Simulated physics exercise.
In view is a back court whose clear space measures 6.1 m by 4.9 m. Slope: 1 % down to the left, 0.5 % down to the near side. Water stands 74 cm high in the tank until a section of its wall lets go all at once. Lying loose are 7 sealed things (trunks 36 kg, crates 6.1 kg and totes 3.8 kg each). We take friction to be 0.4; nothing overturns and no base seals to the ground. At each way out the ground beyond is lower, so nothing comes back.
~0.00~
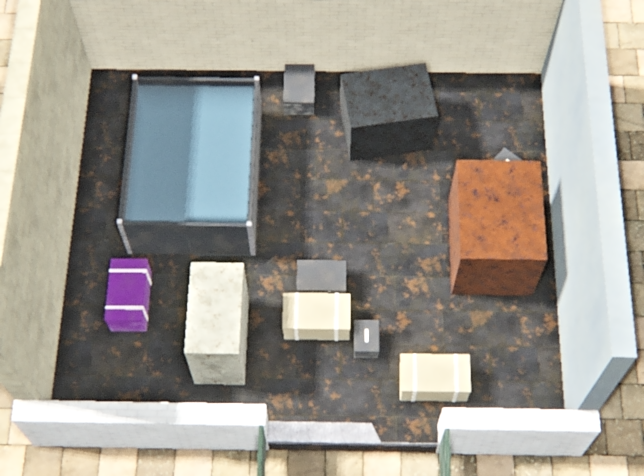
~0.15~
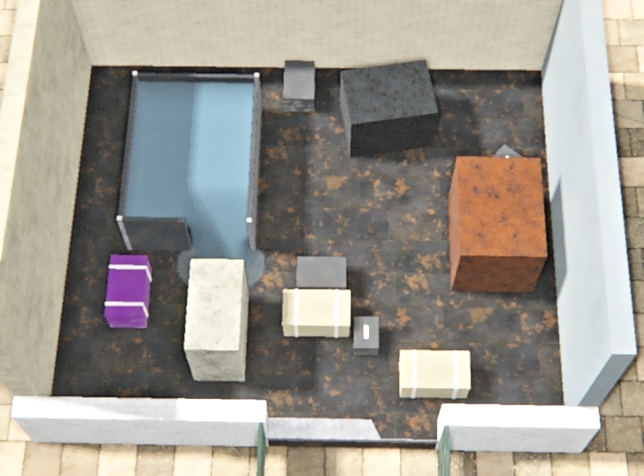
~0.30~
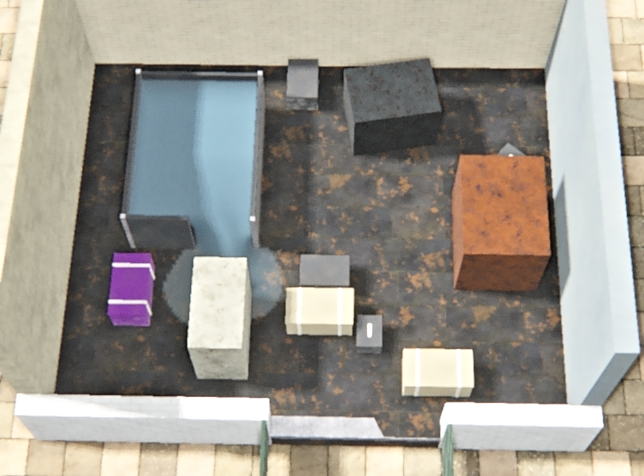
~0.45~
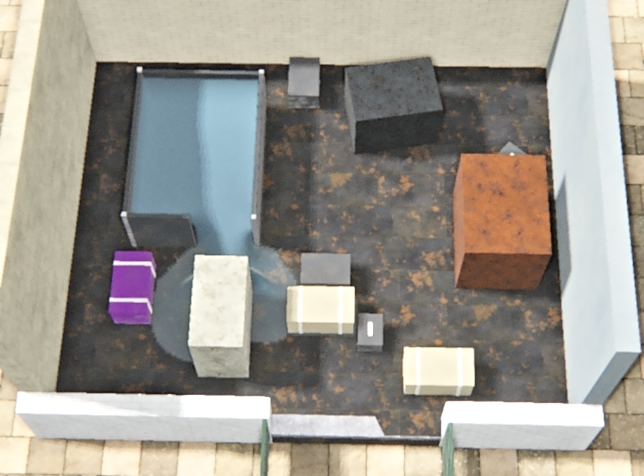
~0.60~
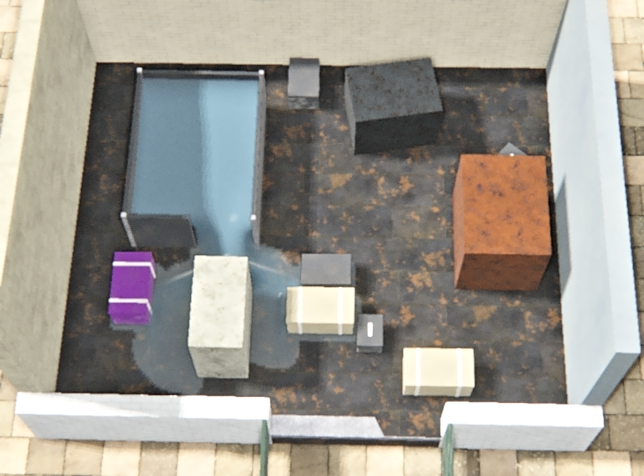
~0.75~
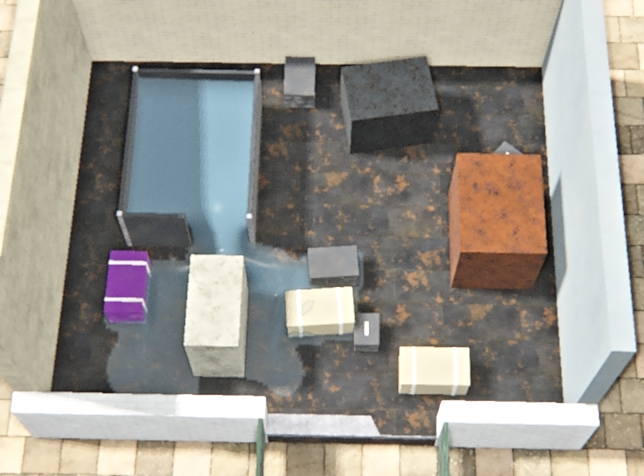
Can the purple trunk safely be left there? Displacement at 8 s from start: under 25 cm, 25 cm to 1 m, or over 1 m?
It budges a great deal.
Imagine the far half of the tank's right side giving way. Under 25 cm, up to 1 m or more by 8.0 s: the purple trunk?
In that case the purple trunk stays put.
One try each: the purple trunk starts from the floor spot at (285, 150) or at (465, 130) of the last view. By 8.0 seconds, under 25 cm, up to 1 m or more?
Try one: It hardly moves. Try two: It hardly moves.
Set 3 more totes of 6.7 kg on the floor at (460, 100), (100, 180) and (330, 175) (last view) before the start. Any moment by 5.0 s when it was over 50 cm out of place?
In sequence: Stays within; goes beyond; stays within.
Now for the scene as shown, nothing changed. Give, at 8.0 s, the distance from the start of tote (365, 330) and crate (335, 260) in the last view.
Taking them in turn, the shifts are 200 cm and 300 cm.
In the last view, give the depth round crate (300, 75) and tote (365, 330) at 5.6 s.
Roughly 2 and 10 cm.
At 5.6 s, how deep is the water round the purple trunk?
Depth: About 8 cm.
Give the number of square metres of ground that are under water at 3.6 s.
Close to 22 m2, I'd say.
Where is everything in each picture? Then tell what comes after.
In the first frame, the purple trunk at (127, 289), on the bottom; 2.9 m2 under water; 0 of 7 have shifted.
In the second frame, the purple trunk at (126, 285) rests on the ground; 3.4 m2 under water; 0 of 7 have shifted.
In the third frame, the purple trunk at (130, 283) rests on the ground; water covers 3.9 m2; 0 of 7 have shifted.
In the fourth frame, the purple trunk at (131, 281) rests on the ground; 4.5 m2 under water; 0 of 7 have shifted.
In the fifth frame, the purple trunk at (131, 282), on the bottom; 5.2 m2 under water; 0 of 7 have shifted.
In the sixth frame, the purple trunk at (126, 281) rests on the ground; 6.4 m2 under water; 2 of 7 have shifted.
After 1.6 s the purple trunk is near (78, 279), 0.6 m from its start, aground; 0 of 7 are out; 0 afloat.
After 3.6 s the purple trunk is near (88, 248), 0.6 m from its start, afloat; 0 of 7 are out; 3 afloat.
After 5.6 s the purple trunk is near (101, 135), 2.1 m from its start, aground; 0 of 7 are out; 2 afloat.
After 8.0 s the purple trunk is near (107, 99), 2.6 m from its start, aground; 0 of 7 are out; 3 afloat.
